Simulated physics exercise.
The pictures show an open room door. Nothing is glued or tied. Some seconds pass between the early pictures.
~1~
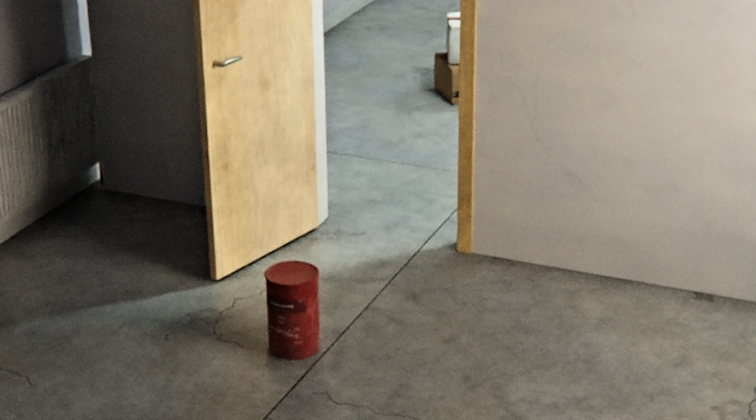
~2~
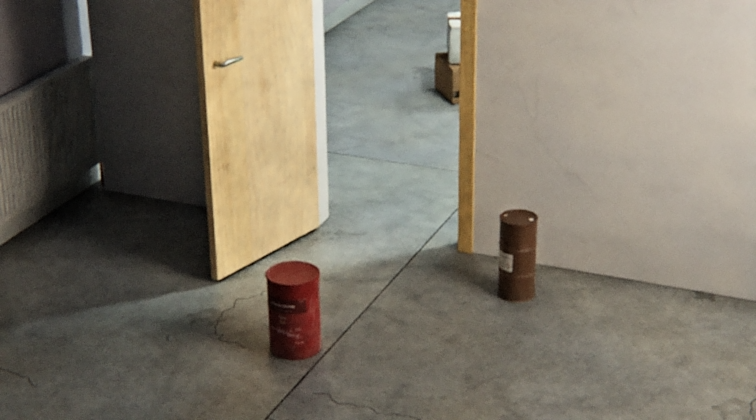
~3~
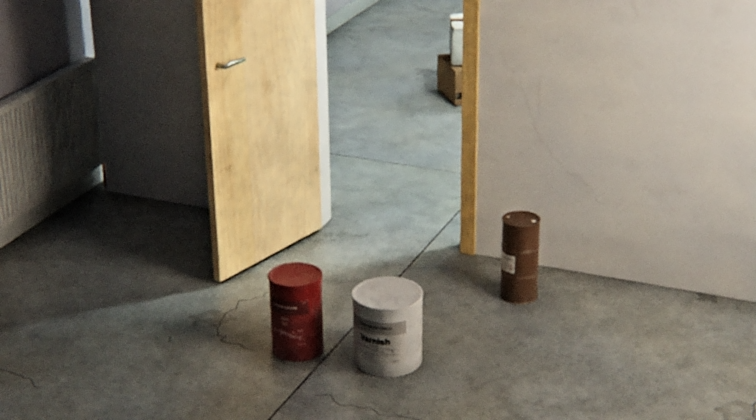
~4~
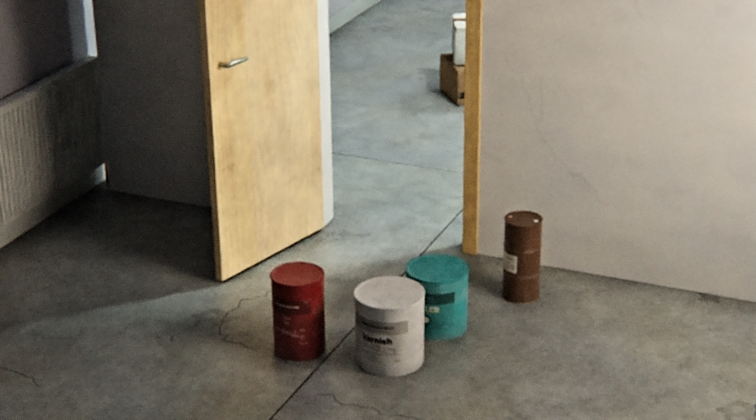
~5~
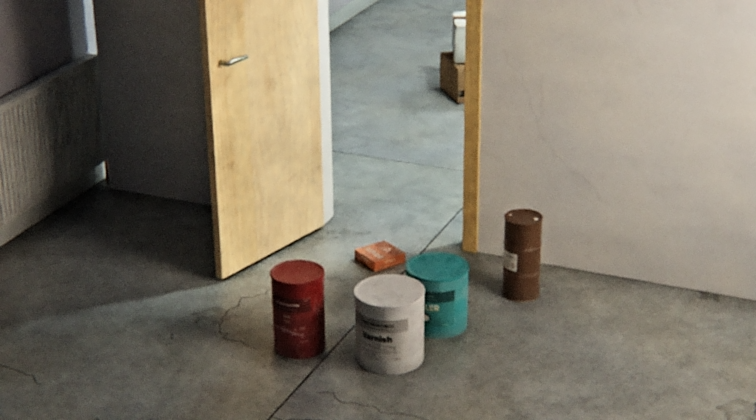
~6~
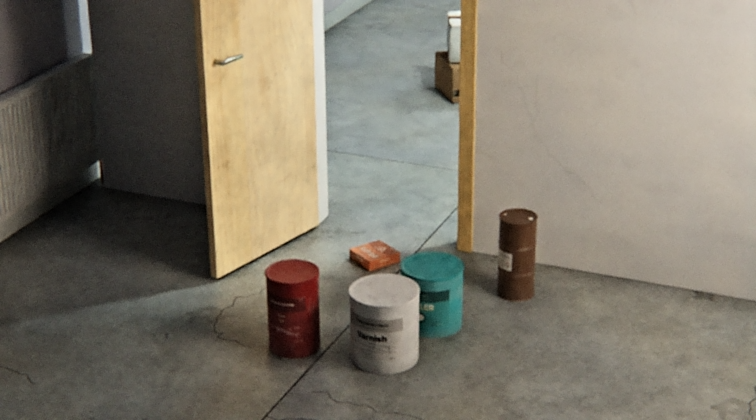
A room with a grey concrete floor is seen from slightly above, its pale wooden door wide open onto another space with a box inside. A red container stands near the door, then a brown one appears by the right wall, a white one at centre, a turquoise one behind it, and an orange packet near the doorway. The door stays still while the view shifts very slightly.
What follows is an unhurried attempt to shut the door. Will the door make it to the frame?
In the end the door closes.
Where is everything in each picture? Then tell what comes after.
In the first picture, door wide open and still; red pail (293, 310).
In the second picture, door wide open and still.
In the third picture, door wide open and still; red pail (297, 312); brown canister (520, 257).
In the fourth picture, door wide open and still; white pail (390, 326); turquoise pail (437, 297).
In the fifth picture, door wide open and still; red pail (299, 309); brown canister (522, 255).
In the sixth picture, door wide open and still; orange packet (375, 255); white pail (384, 324).
Then, 0.90 s past the last view, open by 75°.
Then, 1.70 s past the last view, open by 37°; orange packet displaced a little near (383, 254).
Then, 2.10 s past the last view, open by 20°; orange packet displaced about its own width near (407, 244).
Then, 2.40 s past the last view, open by 6°; orange packet displaced well along near (419, 235).
Finally, open by 0°; moved from the start, orange packet; the other 4 still in place. Final places as the last picture's camera would see them, orange packet near (425, 227).
